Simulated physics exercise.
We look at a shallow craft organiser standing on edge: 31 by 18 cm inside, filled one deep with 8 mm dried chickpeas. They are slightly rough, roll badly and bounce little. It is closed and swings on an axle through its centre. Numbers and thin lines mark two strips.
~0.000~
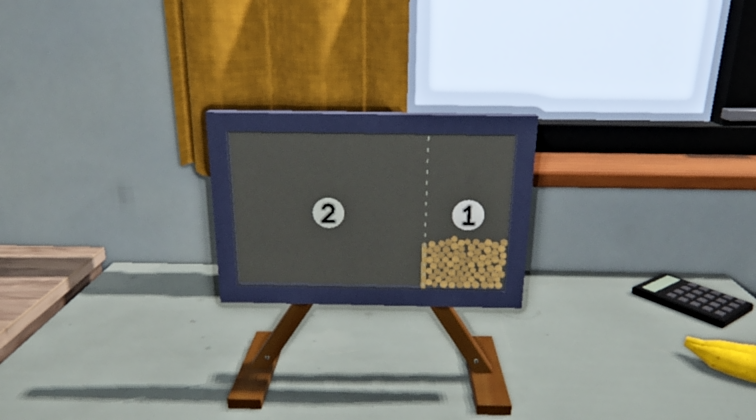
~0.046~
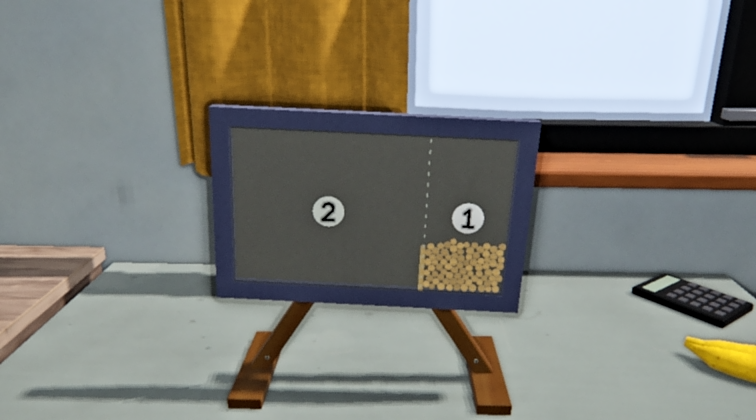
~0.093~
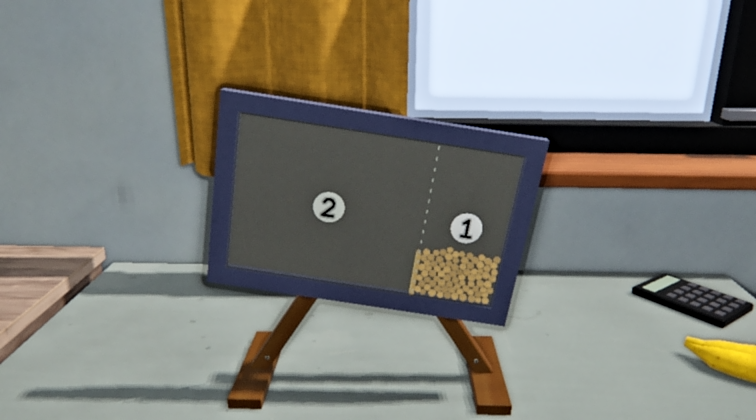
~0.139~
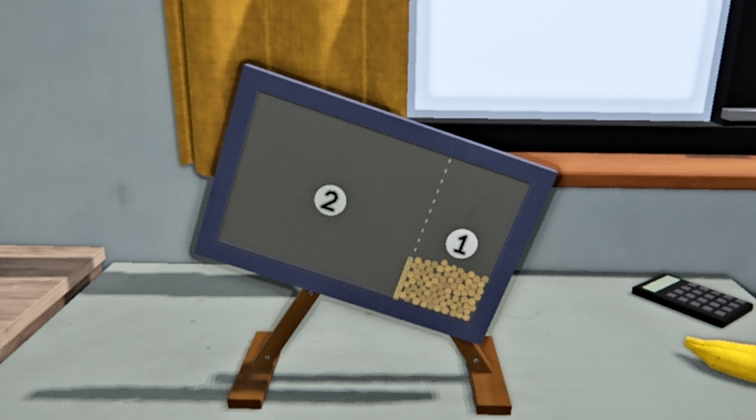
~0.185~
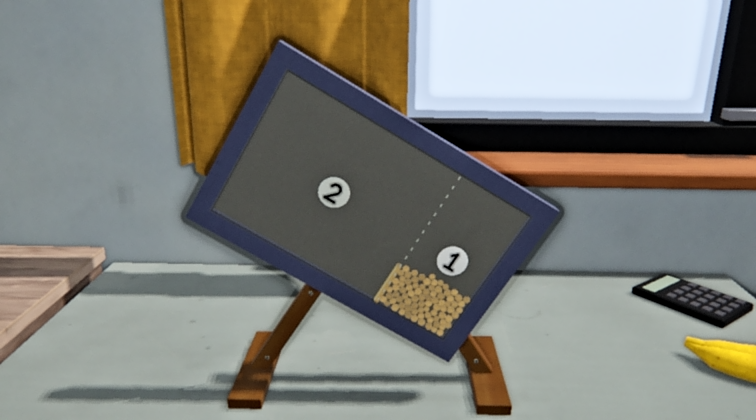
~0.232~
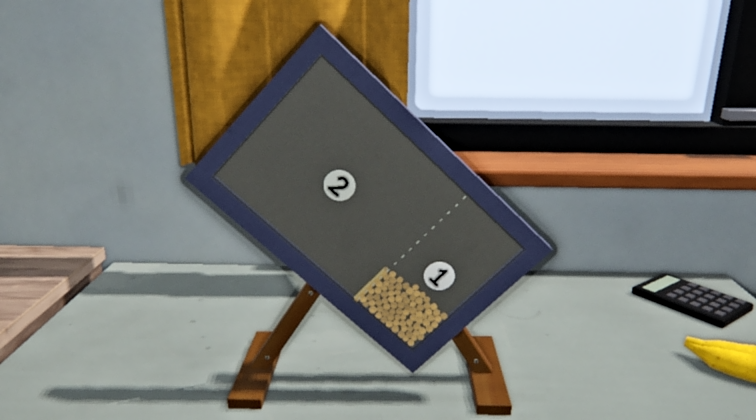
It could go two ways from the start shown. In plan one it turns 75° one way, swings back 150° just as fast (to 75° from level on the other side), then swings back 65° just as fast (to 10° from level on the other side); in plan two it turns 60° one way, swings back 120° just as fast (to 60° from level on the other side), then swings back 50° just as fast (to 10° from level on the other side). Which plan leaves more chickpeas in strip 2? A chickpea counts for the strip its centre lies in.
The first one.
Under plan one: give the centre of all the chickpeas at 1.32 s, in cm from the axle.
Some 3 cm right and 5 cm below.
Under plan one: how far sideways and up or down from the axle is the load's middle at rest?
About 1 cm left and 7 cm below.
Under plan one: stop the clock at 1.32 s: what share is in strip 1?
About 45 per cent.
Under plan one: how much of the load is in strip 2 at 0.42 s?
About 0 per cent.
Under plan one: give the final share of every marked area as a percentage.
Strip 1: 45; strip 2: 55.
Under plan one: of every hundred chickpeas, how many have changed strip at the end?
Some 55 per cent.
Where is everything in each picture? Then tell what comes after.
The first picture shows level; about 80 chickpeas; load centre (466, 264); top chickpea (455, 239); no. 1 (468, 215), no. 2 (329, 213).
The second picture shows turned 2° clockwise; load centre (464, 267); top chickpea (454, 242).
The third picture shows turned 8° clockwise; load centre (457, 276); top chickpea (450, 250); wall ends (419, 253).
The fourth picture shows turned 18° clockwise; load centre (443, 288); top chickpea (418, 261).
The fifth picture shows turned 31° clockwise; load centre (424, 301); top chickpea (406, 269).
The sixth picture shows turned 43° clockwise; load centre (403, 309); top chickpea (392, 275); no. 1 (439, 276), no. 2 (340, 185).
Plan one. 0.42 s, it stands 75° clockwise; the chickpeas' middle is 3 cm left of and 12 cm below the centre; no. 1, 100 %.
After 1.32 s, it stands 42° anticlockwise; the chickpeas' middle is 3 cm right of and 5 cm below the centre; no. 1, 45 %, no. 2, 55 %.
After 1.51 s, it stands 10° anticlockwise; the chickpeas' middle is 1 cm left of and 7 cm below the centre; no. 1, 45 %, no. 2, 55 %.
Settled by 2.0 s, it stands 10° anticlockwise; no. 1, 45 %, no. 2, 55 %.
Plan two would end with no. 1, 70 %, no. 2, 30 %.
